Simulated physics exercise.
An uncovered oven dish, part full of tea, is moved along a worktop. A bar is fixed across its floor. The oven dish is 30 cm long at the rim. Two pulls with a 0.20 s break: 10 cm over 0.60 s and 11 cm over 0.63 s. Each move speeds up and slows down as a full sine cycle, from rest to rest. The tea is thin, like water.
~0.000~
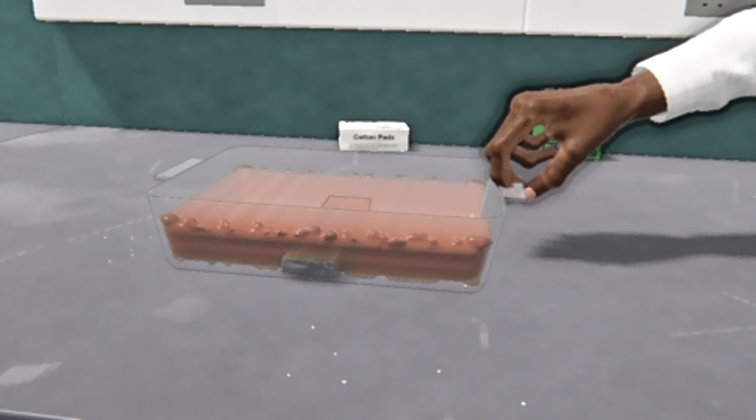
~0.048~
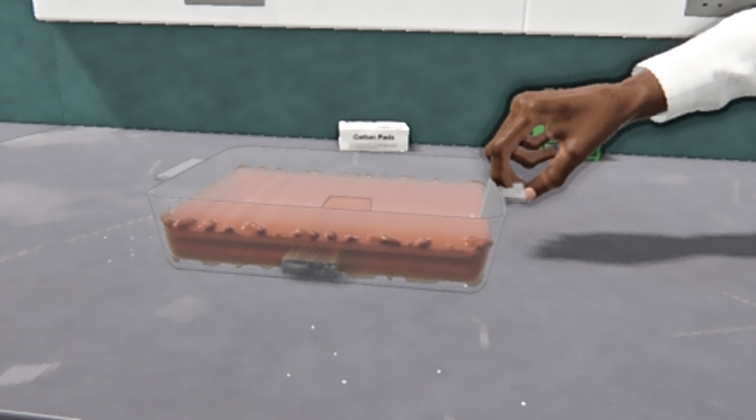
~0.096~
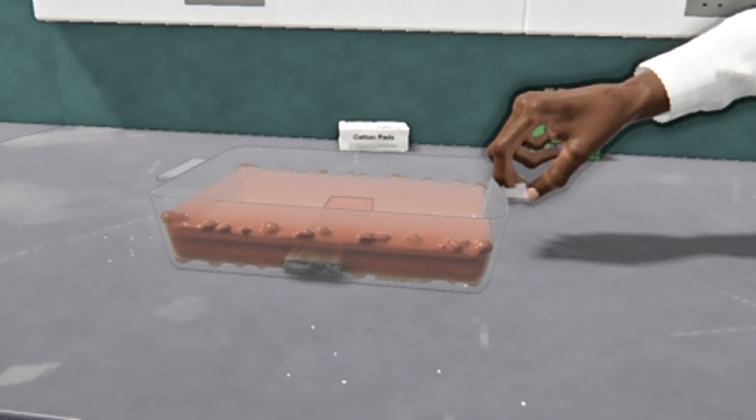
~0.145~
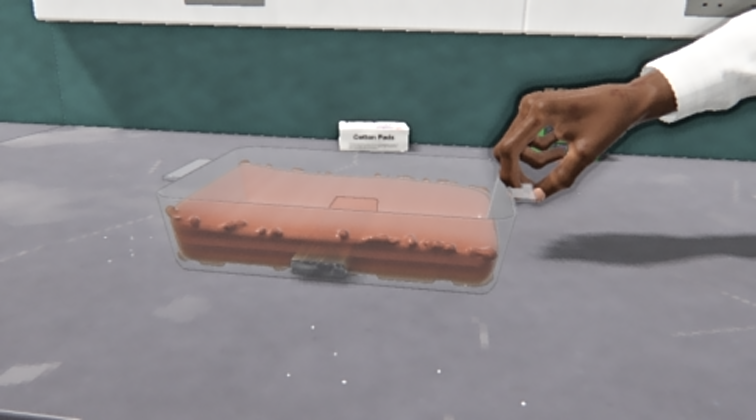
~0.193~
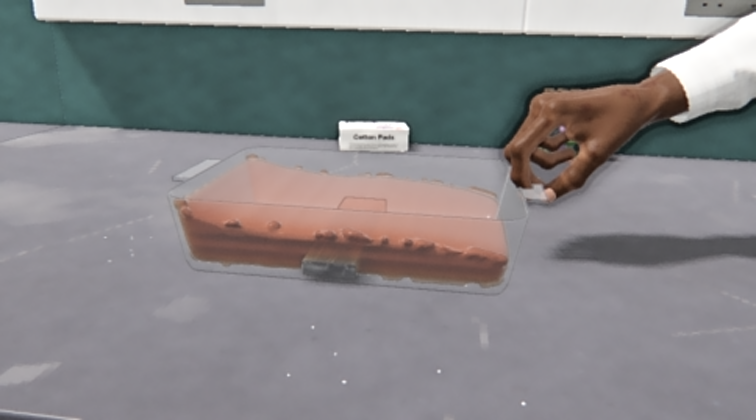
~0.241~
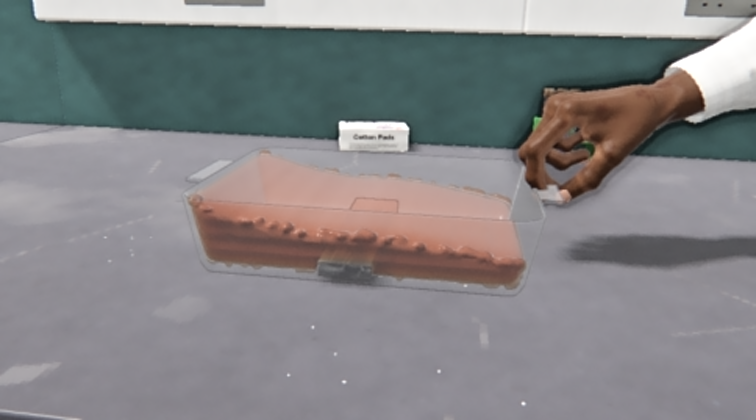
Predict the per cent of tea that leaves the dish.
About 22 per cent.
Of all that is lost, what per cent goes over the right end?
Near 50 in a hundred.
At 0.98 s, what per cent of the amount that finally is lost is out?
Some 30 per cent.
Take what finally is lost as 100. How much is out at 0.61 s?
Near 0 in a hundred.
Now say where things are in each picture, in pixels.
In the first picture, it has moved 0.0 cm; in the oven dish the surface runs from (203, 187) to (490, 206), rim (500, 187); the tea stands 23 mm below the rim; the top of the bar is at (309, 262).
In the second picture, it has moved 0.0 cm; in the oven dish the surface runs from (204, 187) to (491, 207).
In the third picture, it has moved 0.3 cm; in the oven dish the surface runs from (205, 185) to (493, 209).
In the fourth picture, it has moved 0.8 cm; in the oven dish the surface runs from (209, 180) to (497, 214).
In the fifth picture, it has moved 1.8 cm; in the oven dish the surface runs from (217, 175) to (507, 220).
In the sixth picture, it has moved 3.2 cm; in the oven dish the surface runs from (228, 170) to (515, 224).
Then, 0.61 s in, it has gone 10 cm; 0 per cent is out over the left end and 0 over the right.
Then, 0.98 s in, it has gone 12 cm; 0 per cent is out over the left end and 6 over the right.
Then, 1.35 s in, it has gone 21 cm; 9 per cent is out over the left end and 6 over the right.
Then, 1.72 s in, it has gone 21 cm; 9 per cent is out over the left end and 11 over the right.
Finally, 22 per cent is out in all, 10 of it over the left end.
